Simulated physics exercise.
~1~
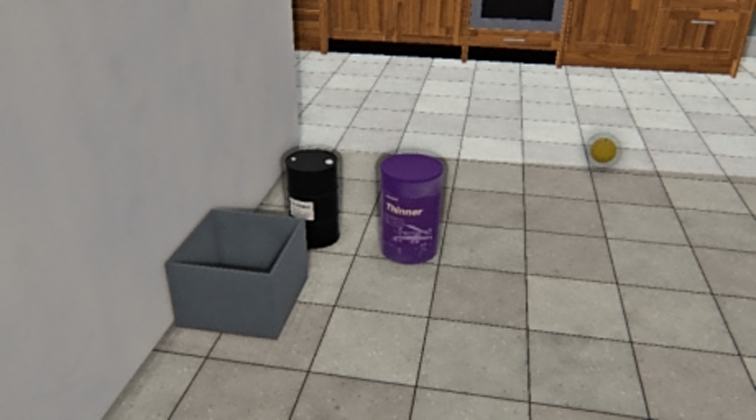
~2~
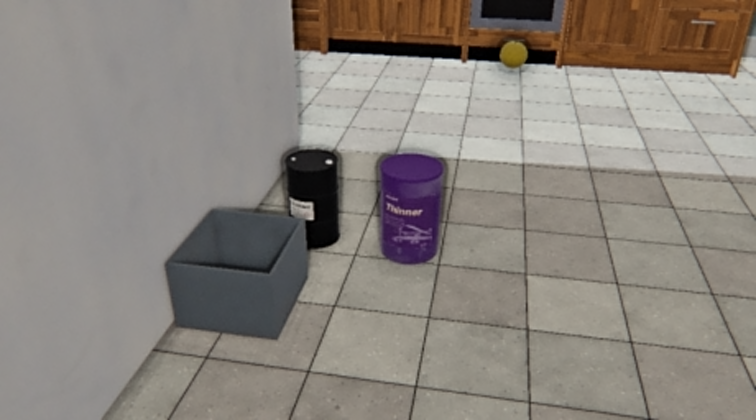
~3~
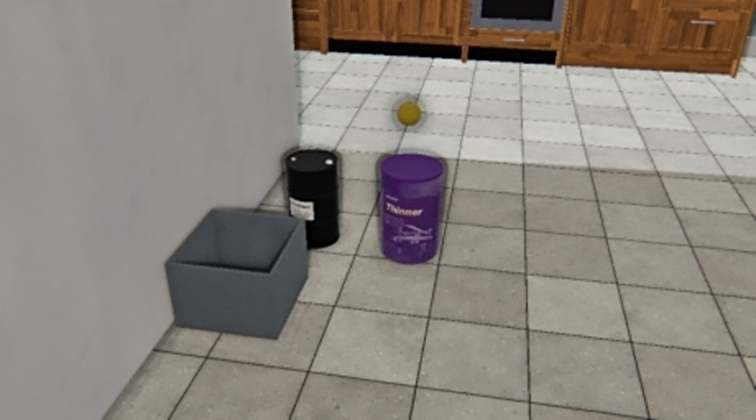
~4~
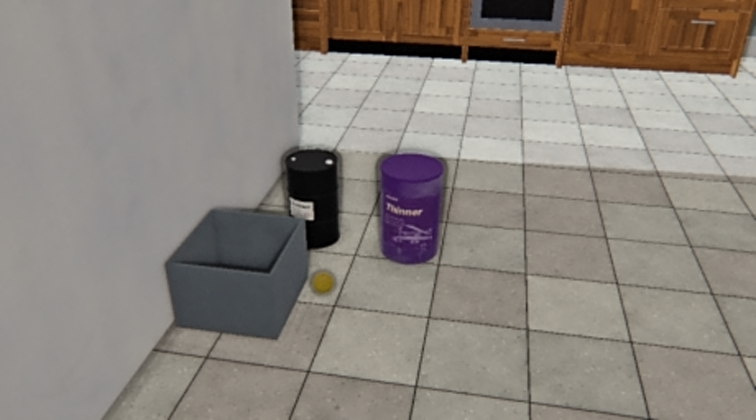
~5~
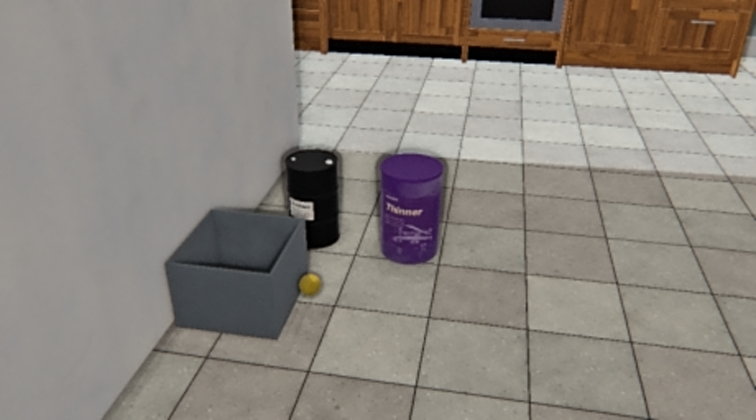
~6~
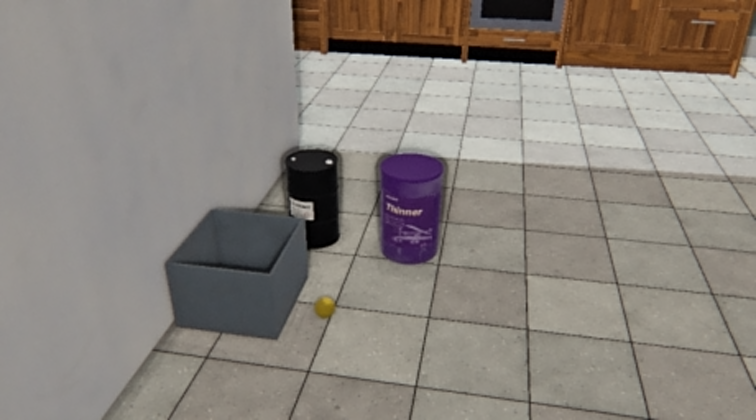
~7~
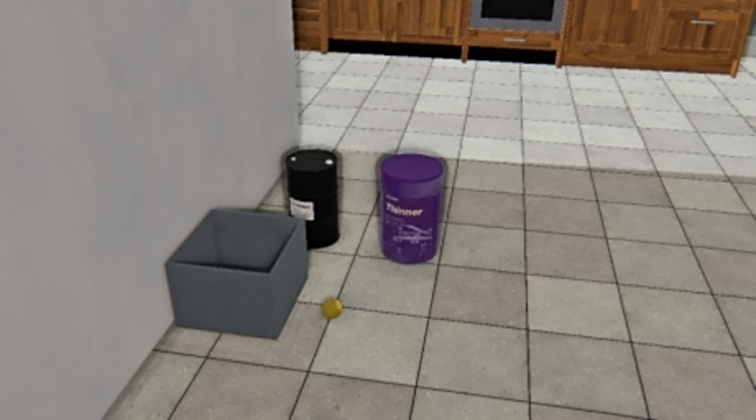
In the video, a small yellow apple flies leftward through the air past a purple pail and a black canister toward an open gray box, but ends up outside it, shifting slightly right and resting on the tiled floor beside the box.
